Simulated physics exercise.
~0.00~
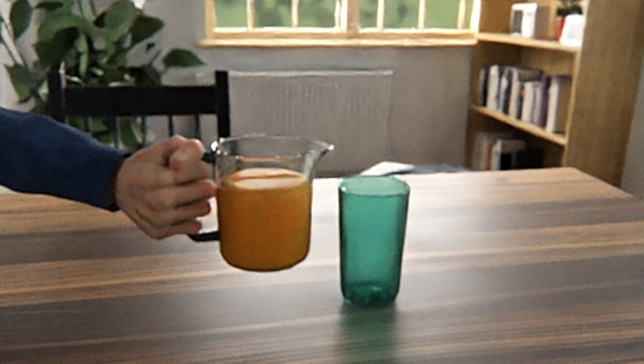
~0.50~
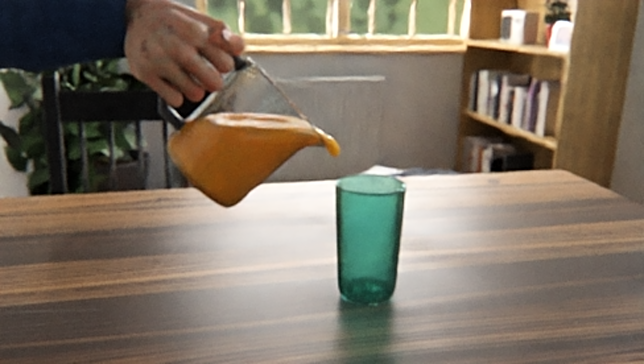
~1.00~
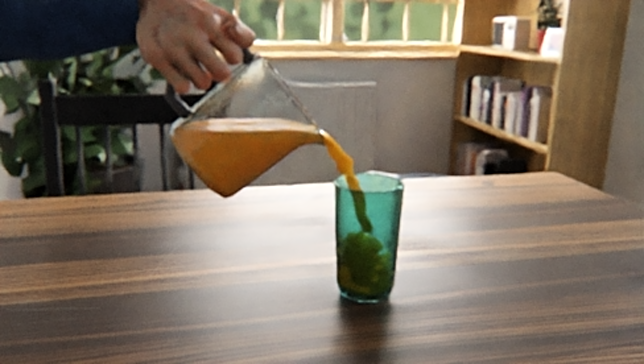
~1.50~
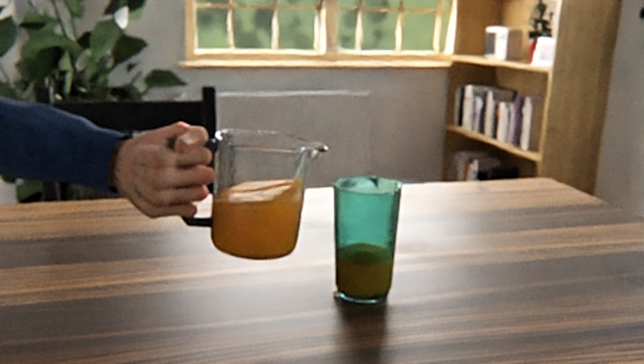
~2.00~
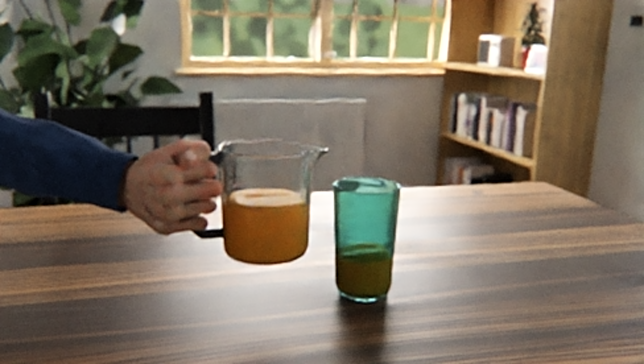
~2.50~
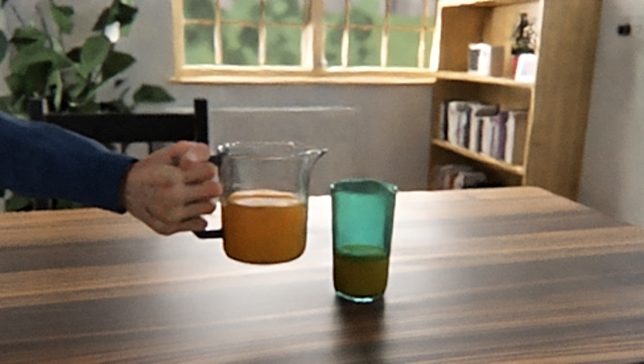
Hand tilting a glass jug of orange juice, pouring some into a green tumbler, then holding the jug level beside it.
